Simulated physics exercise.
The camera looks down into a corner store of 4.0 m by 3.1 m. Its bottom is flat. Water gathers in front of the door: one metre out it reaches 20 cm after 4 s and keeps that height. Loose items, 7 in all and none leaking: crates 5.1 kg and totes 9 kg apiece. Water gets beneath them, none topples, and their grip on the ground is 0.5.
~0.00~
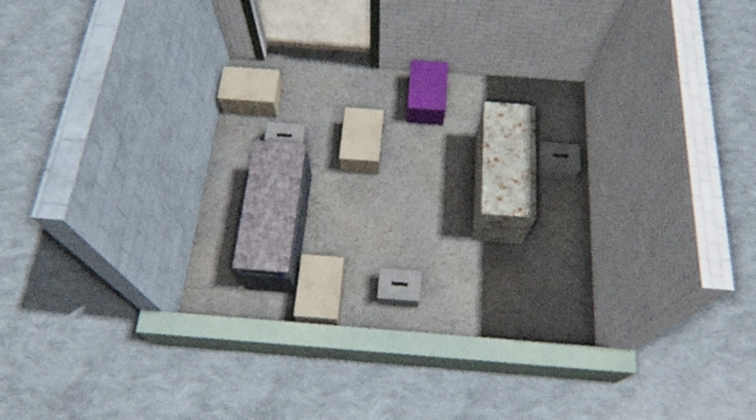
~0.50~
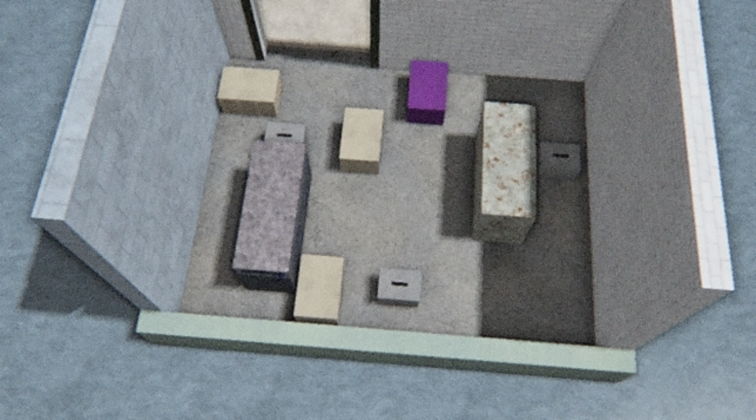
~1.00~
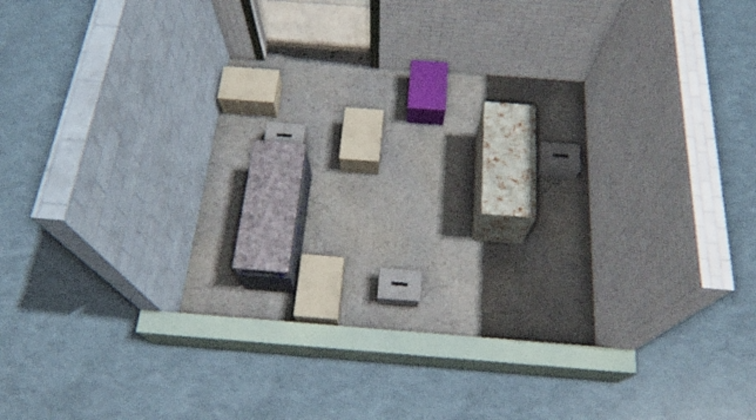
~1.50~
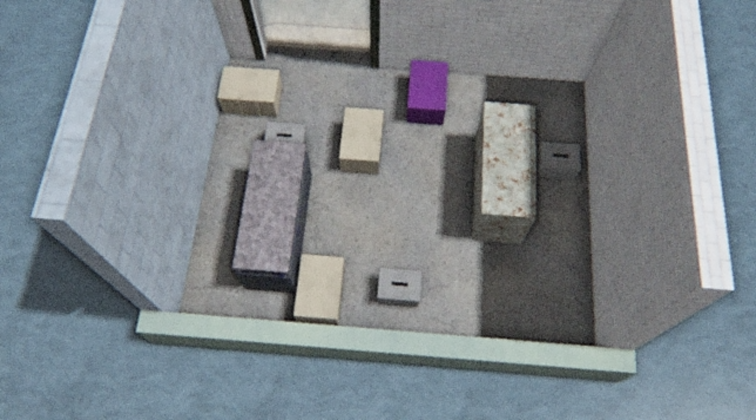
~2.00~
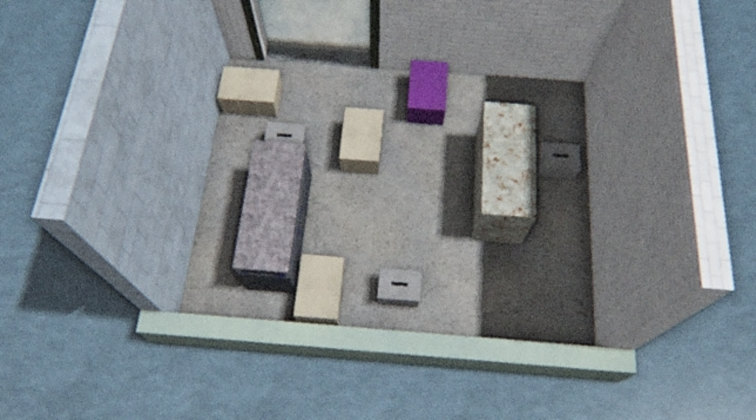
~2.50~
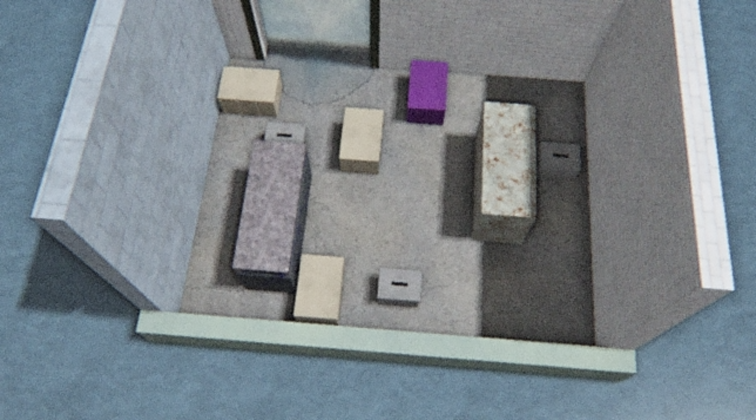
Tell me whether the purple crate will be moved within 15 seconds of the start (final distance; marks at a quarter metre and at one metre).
The purple crate is nudged along.
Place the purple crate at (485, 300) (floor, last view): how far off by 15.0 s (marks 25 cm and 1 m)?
It gets carried off.
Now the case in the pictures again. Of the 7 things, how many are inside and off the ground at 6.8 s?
I count 4.
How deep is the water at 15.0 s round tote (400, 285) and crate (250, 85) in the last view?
About 15 and 16 cm.
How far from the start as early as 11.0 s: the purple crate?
About 20 cm.
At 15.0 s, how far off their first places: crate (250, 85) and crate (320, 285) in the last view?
In turn: 10 cm, 150 cm.
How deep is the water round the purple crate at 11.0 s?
About 5 cm.
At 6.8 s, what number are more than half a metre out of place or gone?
By then 2.
After 3.5 s the purple crate is near (428, 85), 0.0 m from its start, aground; 0 afloat.
After 6.8 s the purple crate is near (428, 85), 0.0 m from its start, aground; 4 afloat.
After 11.0 s the purple crate is near (414, 88), 0.2 m from its start, afloat; 7 afloat.
After 15.0 s the purple crate is near (397, 126), 0.6 m from its start, afloat; 7 afloat.
